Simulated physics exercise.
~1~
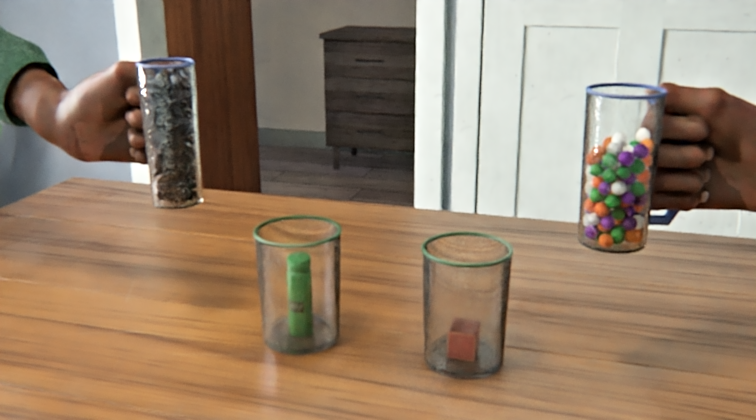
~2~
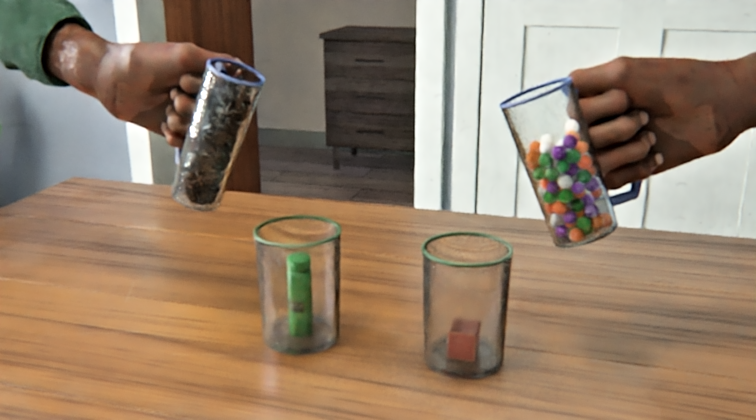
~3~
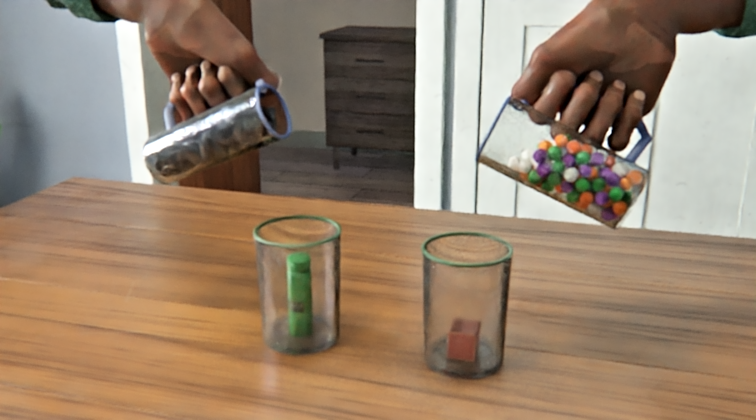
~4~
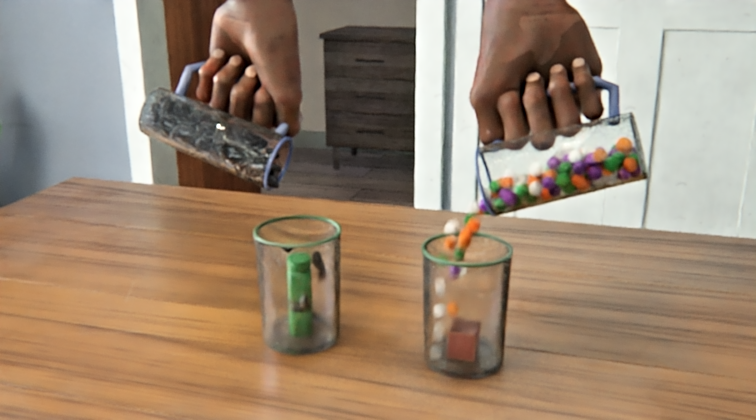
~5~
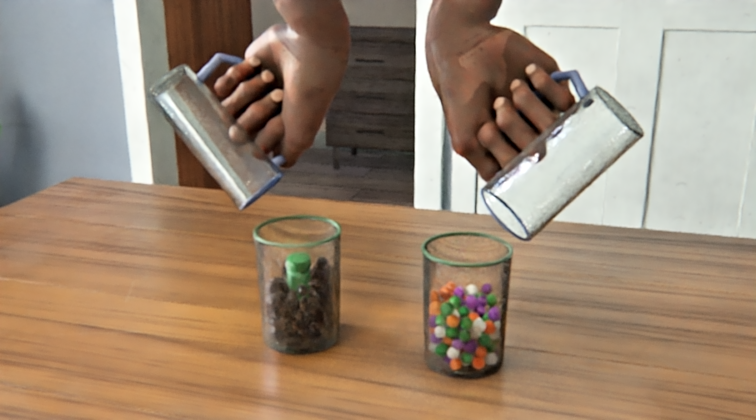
Two hands tip cups of dark bits and colourful balls into glasses, covering only the right block.
